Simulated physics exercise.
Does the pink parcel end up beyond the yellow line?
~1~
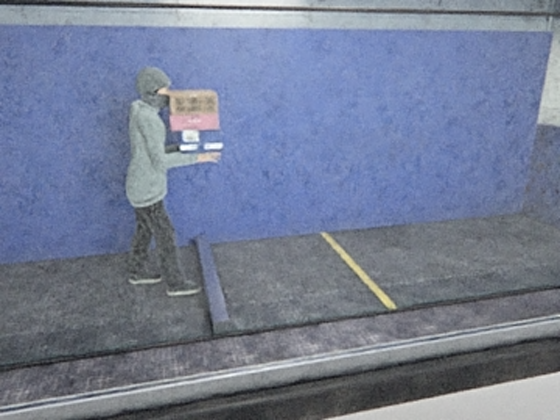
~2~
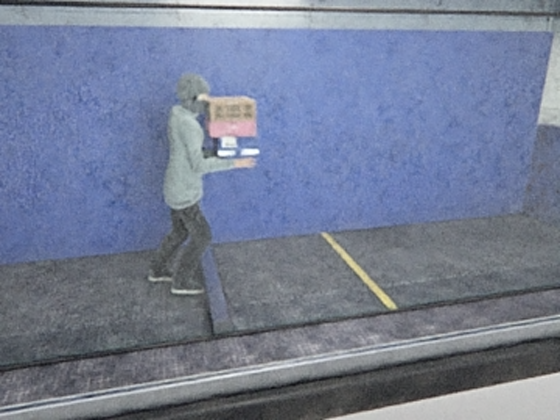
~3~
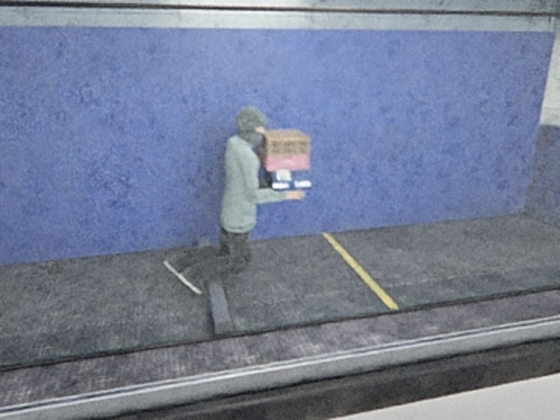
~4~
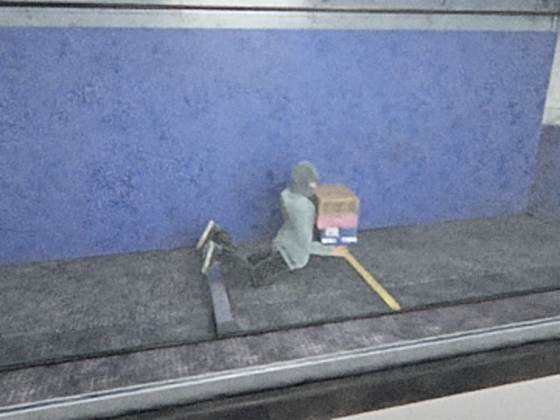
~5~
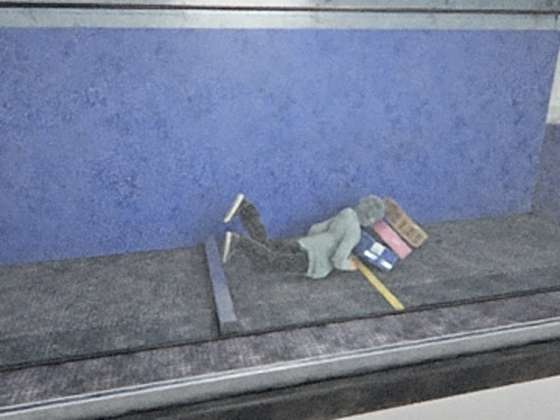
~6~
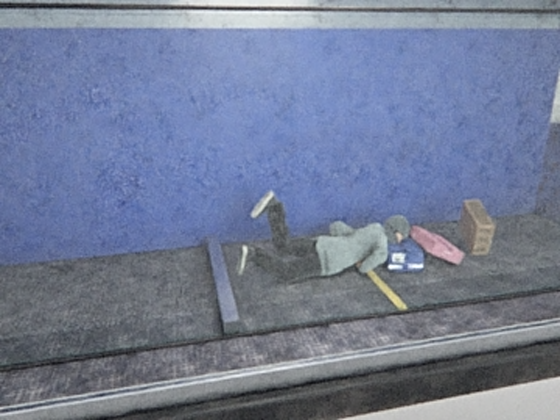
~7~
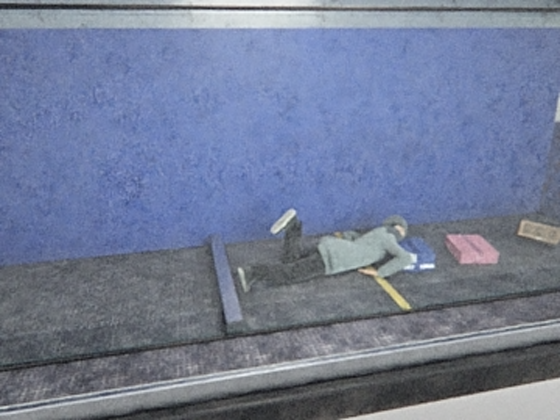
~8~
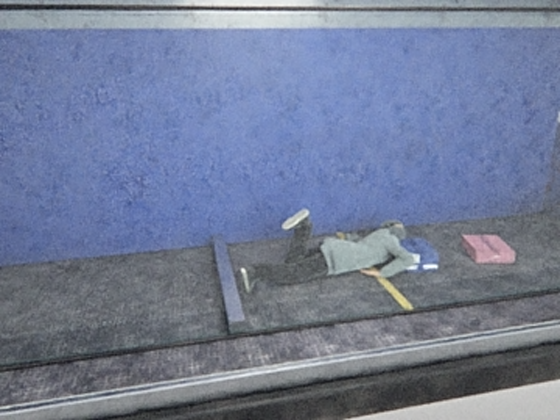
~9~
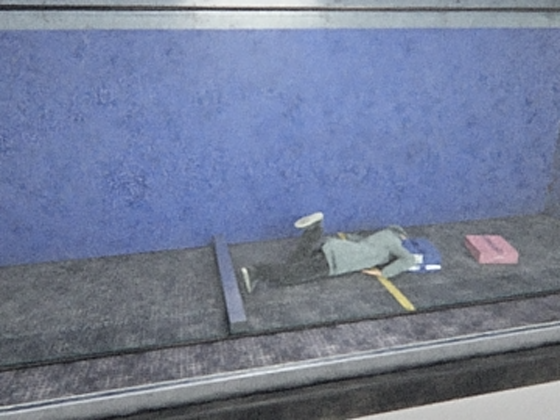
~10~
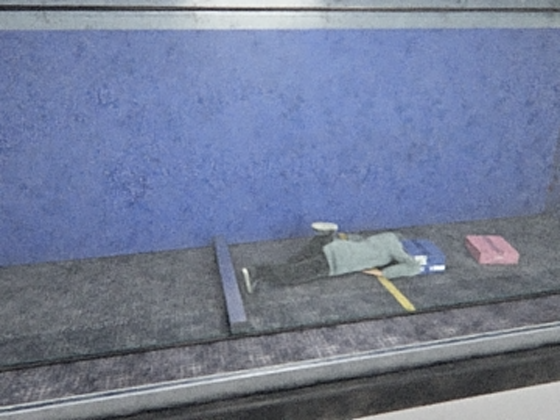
Yes, the pink parcel slides to the right and comes to rest on the floor beyond the yellow line.
At the start, a person in a grey-green top and dark trousers stands behind a low rail before a blue wall, holding a brown crate, a pink parcel and a blue parcel stacked on both forearms. The person tips forward over the rail, knees bending, and drops toward the yellow line with the stack still in front. The stack then spills ahead as the person lands face down. The crate tumbles away to the right and out of view, while the pink parcel slides and stops beyond the line. The person ends lying flat, head against the blue parcel, one raised foot sinking lower.
